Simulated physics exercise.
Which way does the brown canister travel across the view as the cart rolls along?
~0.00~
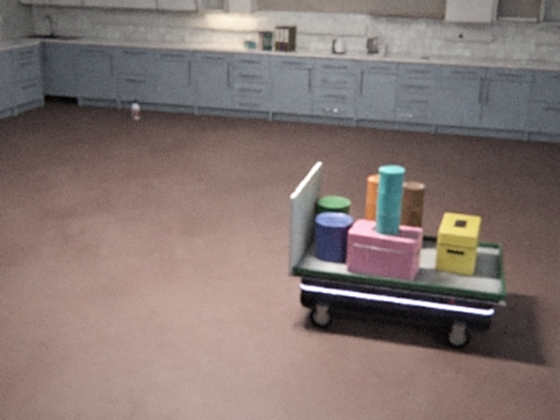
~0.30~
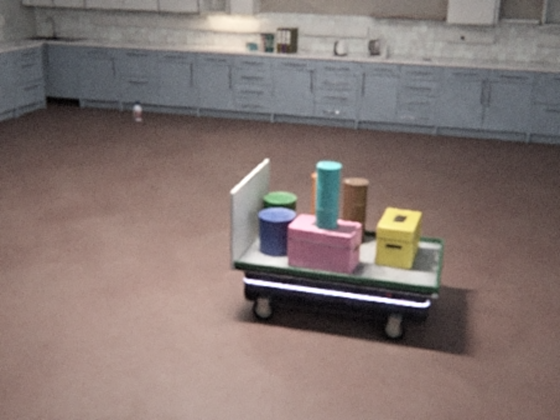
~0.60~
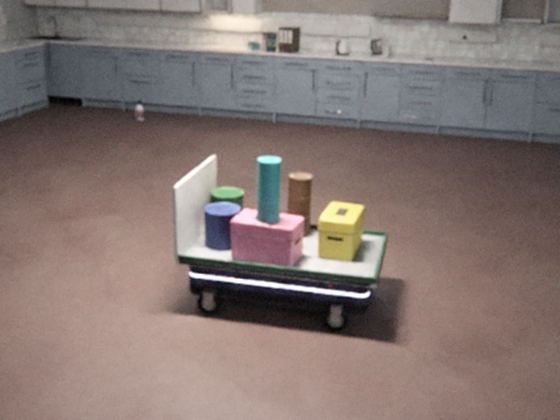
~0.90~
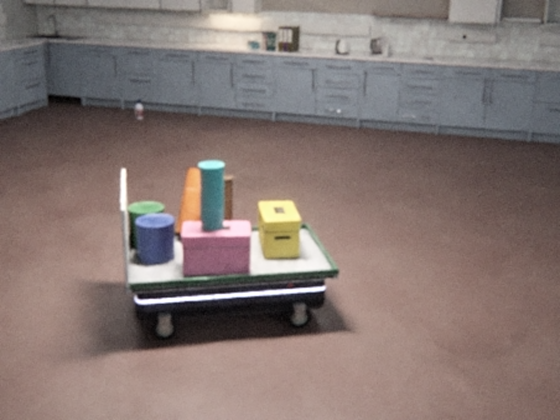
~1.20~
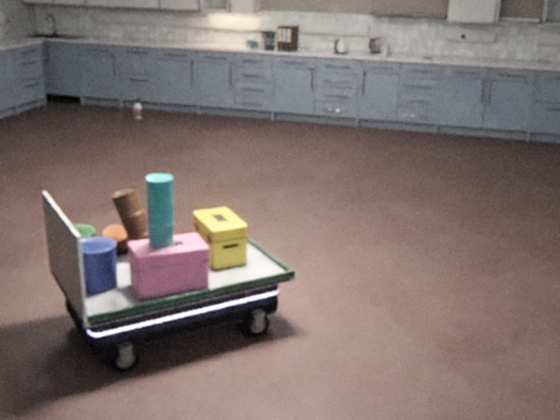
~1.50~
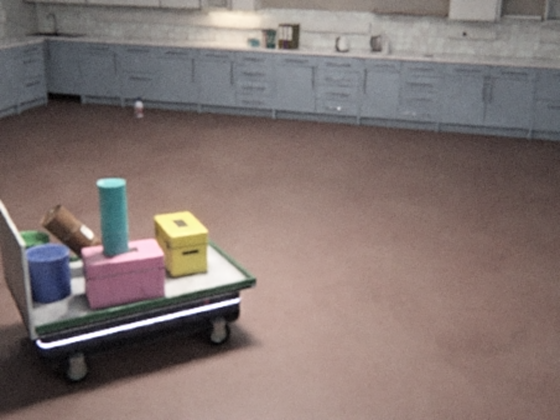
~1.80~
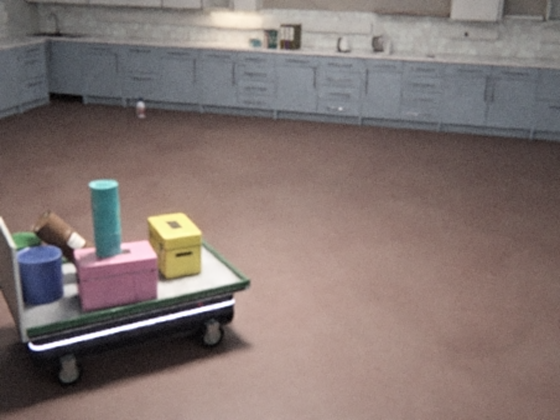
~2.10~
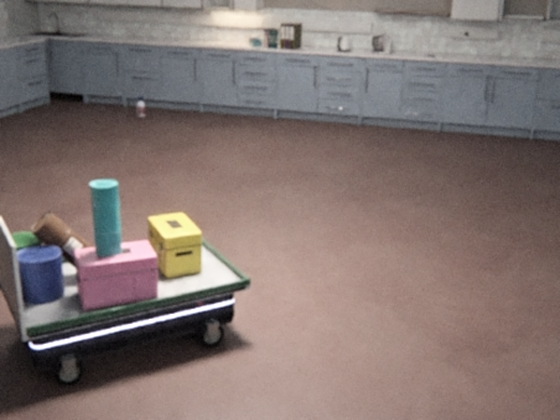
The brown canister moves to the left, carried along with the cart, and it tips over on the way.
